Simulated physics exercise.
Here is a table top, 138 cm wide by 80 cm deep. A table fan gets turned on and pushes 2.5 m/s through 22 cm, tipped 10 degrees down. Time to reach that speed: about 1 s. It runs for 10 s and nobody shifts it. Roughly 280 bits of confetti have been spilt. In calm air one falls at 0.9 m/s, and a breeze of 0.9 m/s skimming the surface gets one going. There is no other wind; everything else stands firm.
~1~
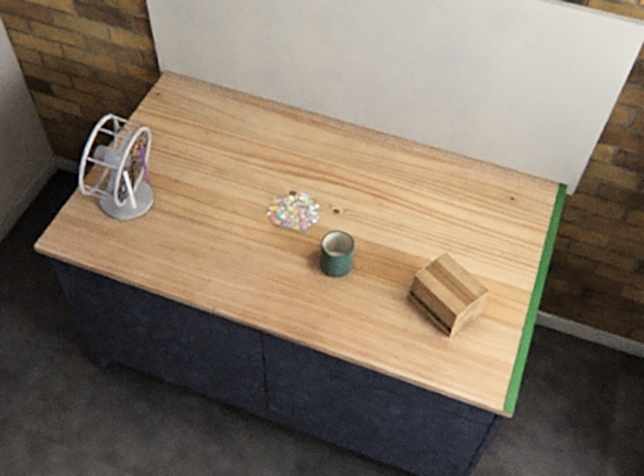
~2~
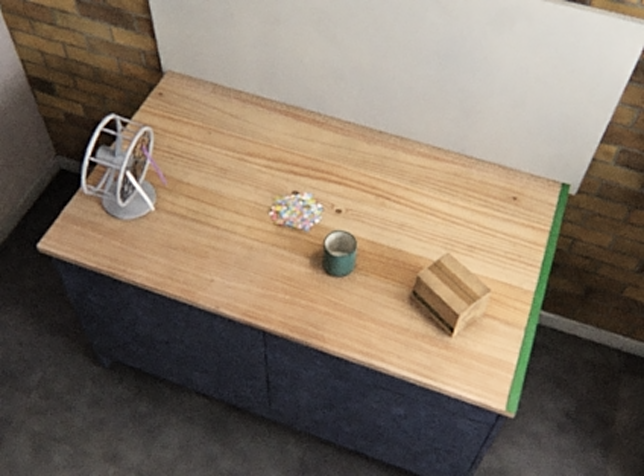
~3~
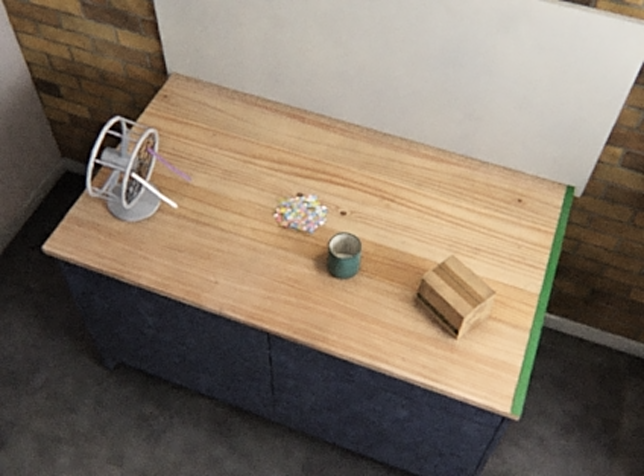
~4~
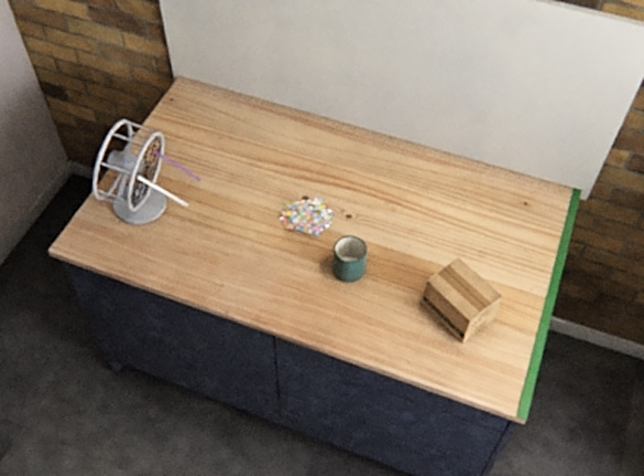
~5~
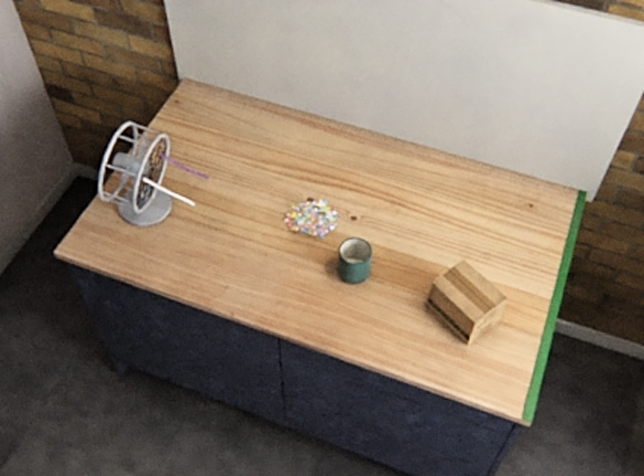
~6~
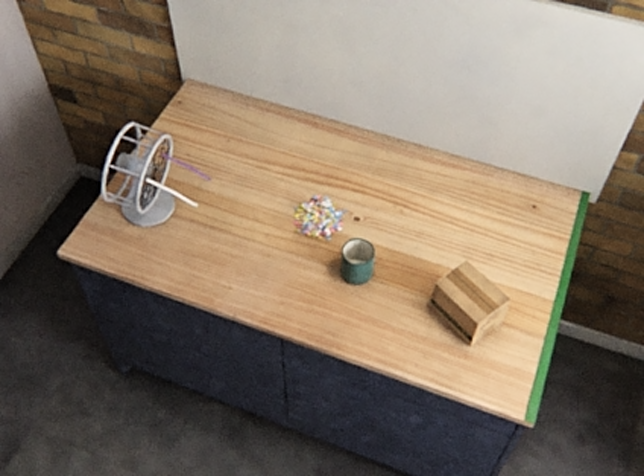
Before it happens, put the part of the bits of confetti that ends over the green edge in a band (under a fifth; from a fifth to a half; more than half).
Over the green edge: Greater than one half.
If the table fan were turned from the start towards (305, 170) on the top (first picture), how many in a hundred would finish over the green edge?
That way the share would be roughly 60 %.
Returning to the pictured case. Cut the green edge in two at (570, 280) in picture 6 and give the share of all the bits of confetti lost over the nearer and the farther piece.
Estimate: Nearer ~ 2 %; farther ~ 80 %.
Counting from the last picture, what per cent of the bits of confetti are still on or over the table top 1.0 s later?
Estimated share: Close to 60 percent.
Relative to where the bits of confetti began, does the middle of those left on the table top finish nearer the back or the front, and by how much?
Shifted backward by about 40 cm.
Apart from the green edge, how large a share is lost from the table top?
My best guess is roughly 0 %.
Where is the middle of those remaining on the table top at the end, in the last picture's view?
The middle is around pixel (514, 174).
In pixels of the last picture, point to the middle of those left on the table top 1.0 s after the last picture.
(523, 183).
Then, 1.0 s after the last picture, 92 % are on the move or not yet settled, 35 % are over the green edge; the middle of those still in play is near (529, 187).
Then, 2.2 s after the last picture, 28 % are on the move or not yet settled, 68 % are over the green edge; the middle of those still in play is near (524, 178).
Then, 4.6 s after the last picture, 19 % are on the move or not yet settled, 75 % are over the green edge; the middle of those still in play is near (521, 176).
Then, 9.1 s after the last picture, at the end, 78 % are over the green edge; the middle of those still in play is near (514, 174).
